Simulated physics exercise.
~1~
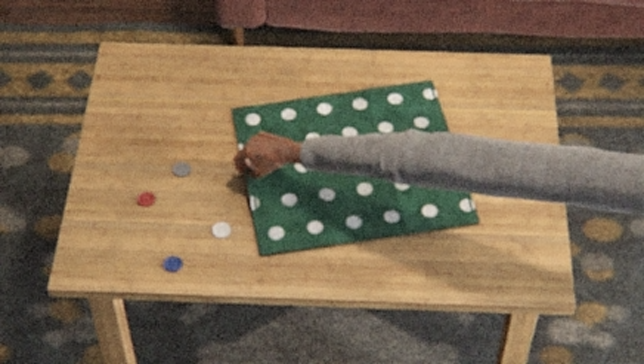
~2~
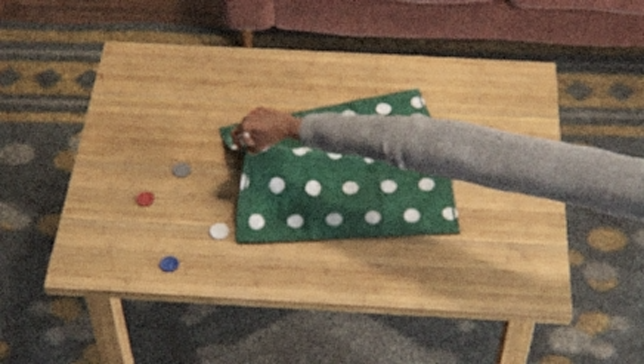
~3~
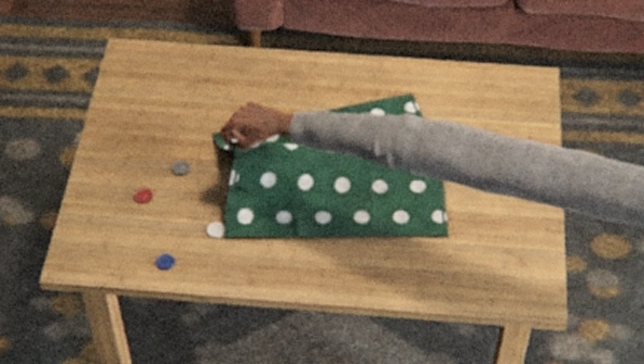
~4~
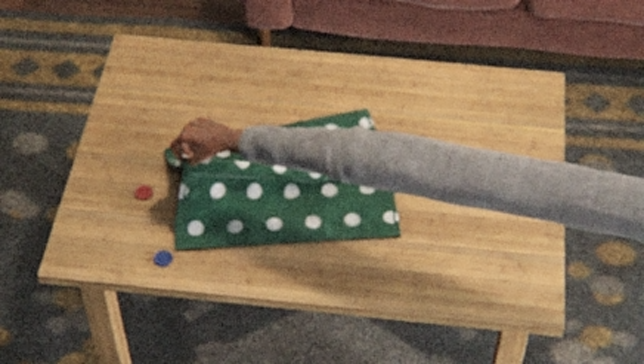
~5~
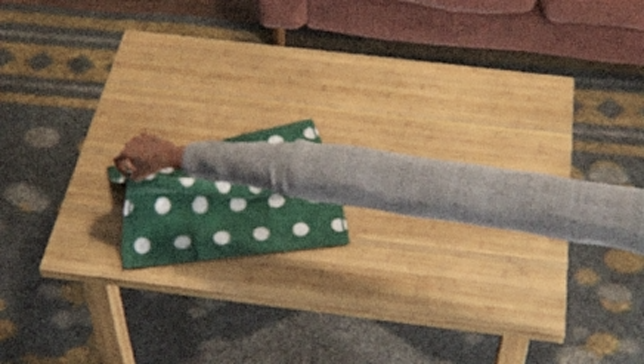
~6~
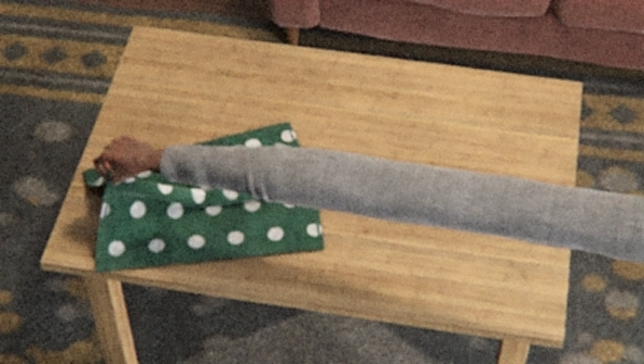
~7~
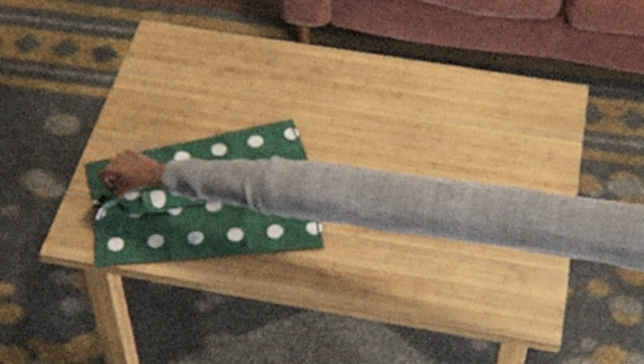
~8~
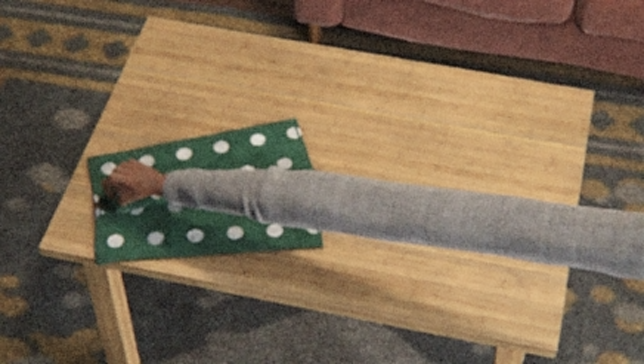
The clip opens on a wooden table where a green napkin with white dots lies beside four small discs, one grey, one red, one white and one blue. A hand in a grey sleeve, reaching in from the right, pinches the napkin near its left edge and lifts it, so the cloth folds. The arm draws it leftward across the tabletop, covering the white and grey discs, then the red and blue ones. Near the table's left edge, the hand lowers the pinched part. The napkin finally lies mostly flat, hiding all four discs, with the hand still on it.
